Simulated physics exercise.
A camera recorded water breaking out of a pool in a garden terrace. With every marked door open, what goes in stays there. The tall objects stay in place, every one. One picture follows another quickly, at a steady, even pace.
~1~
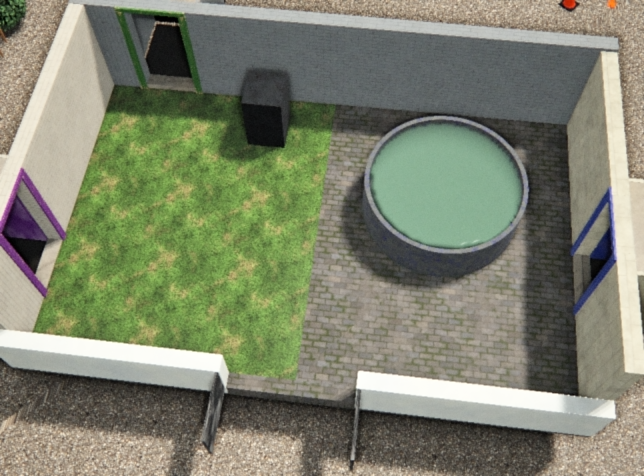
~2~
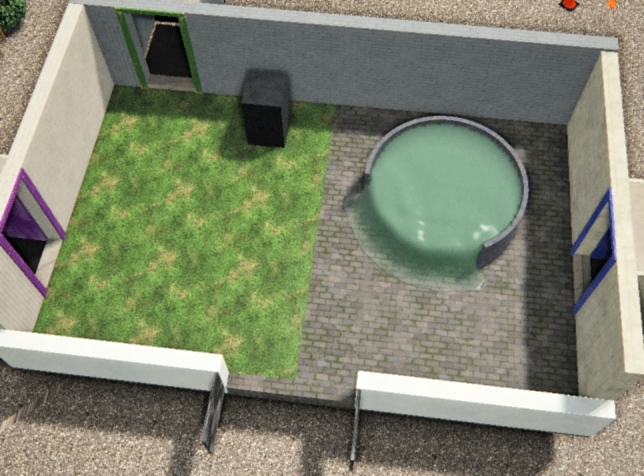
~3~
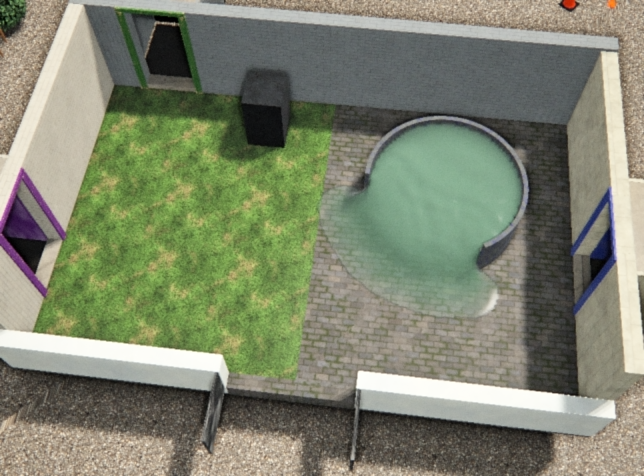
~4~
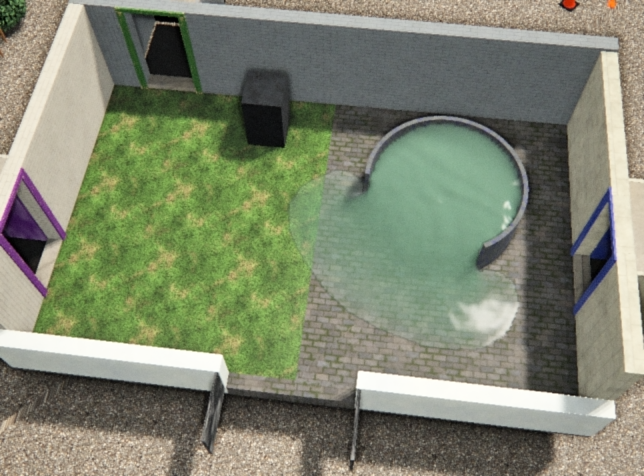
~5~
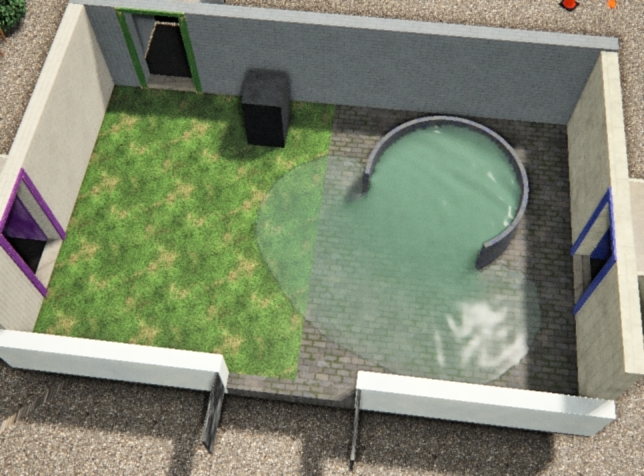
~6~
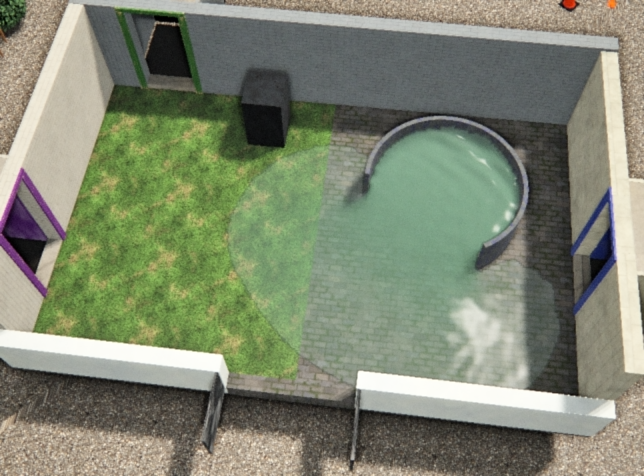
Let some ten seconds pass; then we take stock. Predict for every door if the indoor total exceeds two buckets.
As I see it, the green door will be within bounds, the blue door will be within bounds, the purple door will be over the limit.
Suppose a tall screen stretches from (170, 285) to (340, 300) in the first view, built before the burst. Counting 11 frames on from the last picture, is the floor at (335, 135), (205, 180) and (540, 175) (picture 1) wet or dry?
Taking them in order, I'd say parched, soaked and parched.
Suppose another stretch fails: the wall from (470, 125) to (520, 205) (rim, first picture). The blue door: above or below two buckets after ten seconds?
Then: The blue one lets more in.
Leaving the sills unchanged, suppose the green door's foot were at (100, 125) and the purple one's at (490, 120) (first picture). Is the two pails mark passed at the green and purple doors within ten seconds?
First the green door, which stays on the safe side, then the purple door, which crosses the line.
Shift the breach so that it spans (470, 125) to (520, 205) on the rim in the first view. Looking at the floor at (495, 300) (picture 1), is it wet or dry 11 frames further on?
There: Under water.
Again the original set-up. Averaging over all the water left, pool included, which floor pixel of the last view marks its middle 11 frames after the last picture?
It is around (373, 277).
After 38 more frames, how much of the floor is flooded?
I'd estimate some 90 per cent.
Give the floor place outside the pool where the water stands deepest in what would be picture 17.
That spot is close to (386, 378).
A moment on, water covers 45 % of the floor; the green door not reached, the blue door wet at the sill, nothing in, the purple door not reached.
Next, water covers 55 % of the floor; the green door not reached, the blue door wet at the sill, nothing in, the purple door not reached.
Then, water covers 75 % of the floor; the green door not reached, the blue door wet at the sill, nothing in, the purple door wet at the sill, nothing in.
Later, water covers 90 % of the floor; the green door not reached, the blue door wet at the sill, nothing in, the purple door far over two buckets in.
In the end, water covers 100 % of the floor; the green door wet at the sill, nothing in, the blue door wet at the sill, nothing in, the purple door far over two buckets in.
